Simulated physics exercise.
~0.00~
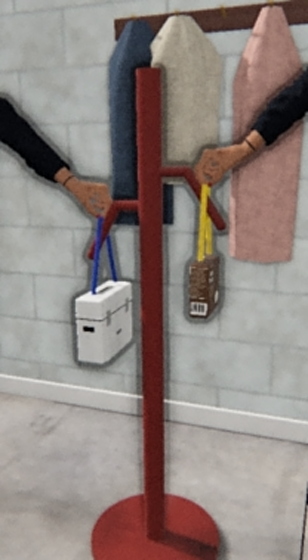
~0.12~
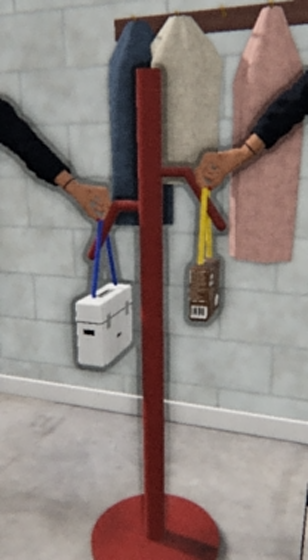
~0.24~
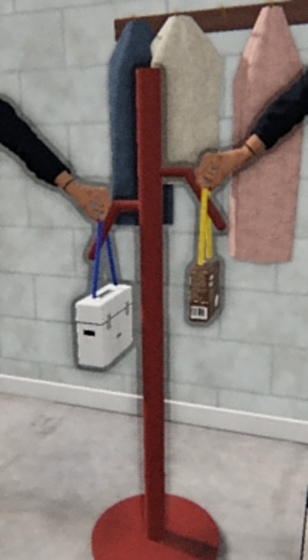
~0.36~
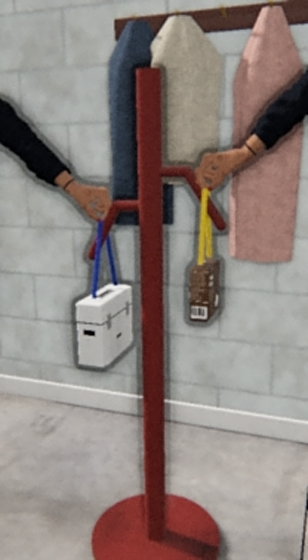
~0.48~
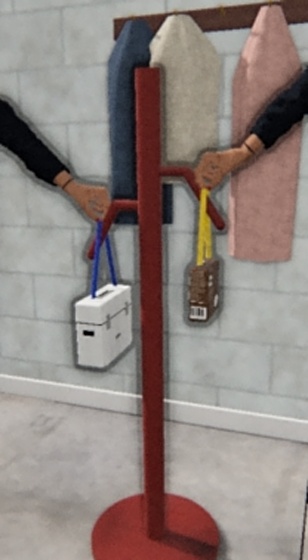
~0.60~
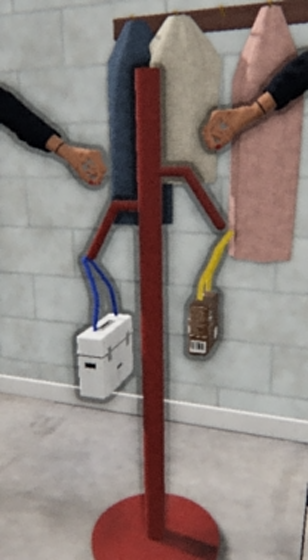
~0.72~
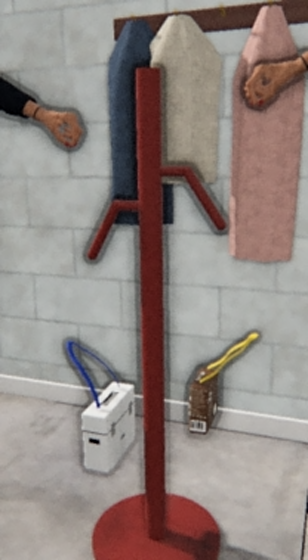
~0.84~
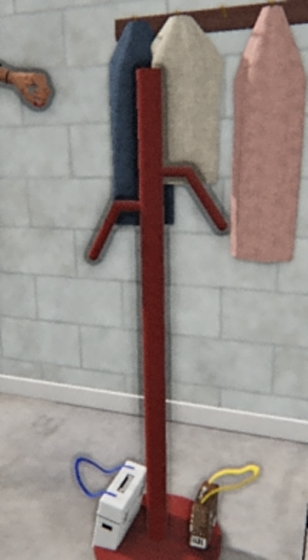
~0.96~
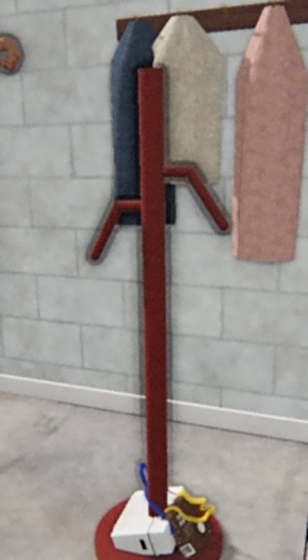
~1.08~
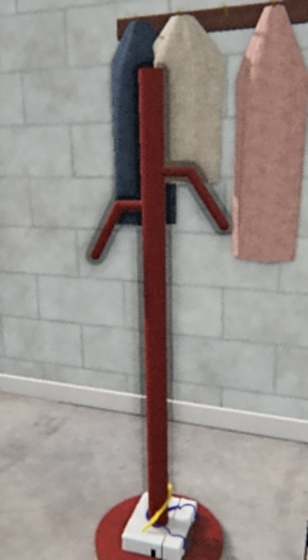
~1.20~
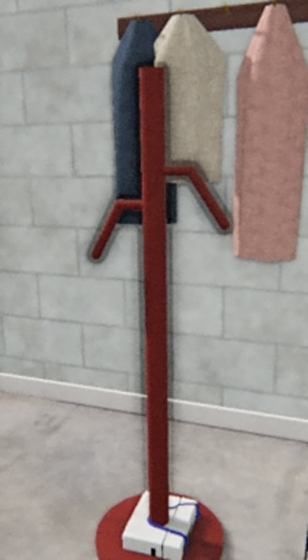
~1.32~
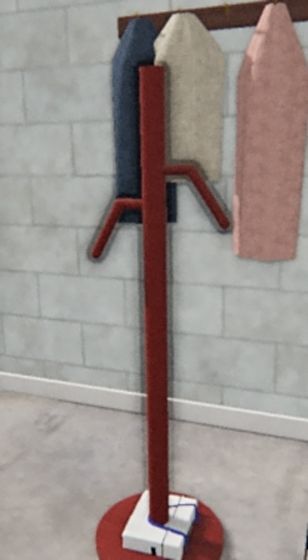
The video shows two hands holding a white case by a blue loop and a brown pouch by a yellow loop at a red stand's pegs; the hands let go and withdraw, both items fall, and the case ends on its side at the stand's base, with the pouch mostly out of sight.
